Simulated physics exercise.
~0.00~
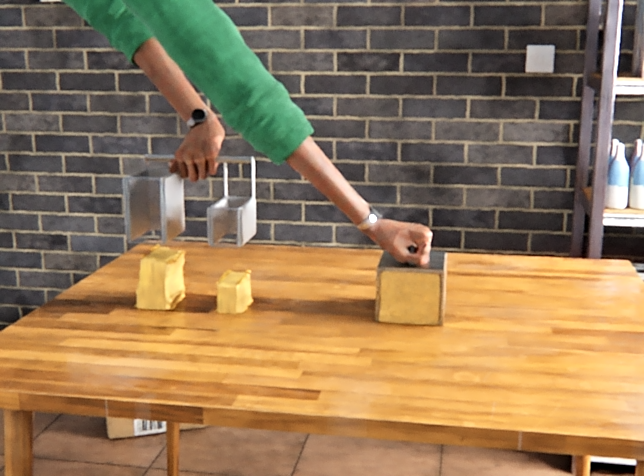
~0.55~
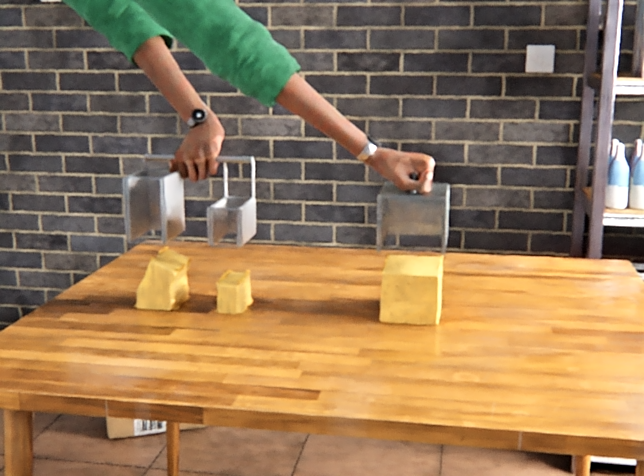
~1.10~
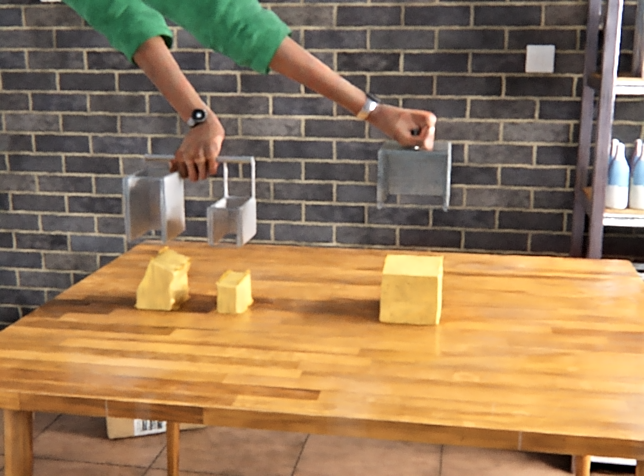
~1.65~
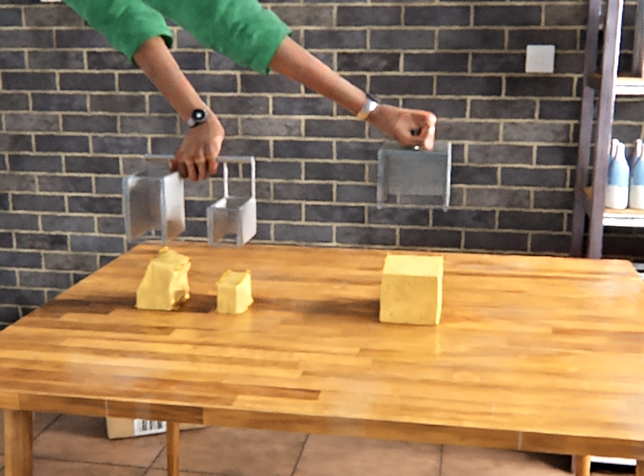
The clip opens on a wooden table before a dark brick wall, where green-sleeved arms reach in from the upper left. One hand holds two joined metal tins above a pair of yellow lumps, the larger one uneven on top, while the other grips a tin resting over a block of yellow mash on the right. That hand lifts the right tin straight up, baring the block. The tin rises a little farther until it is well clear, then stops. At the end, the block stands square and nearly as tall as the tin, barely slumping, with the tin held above it.
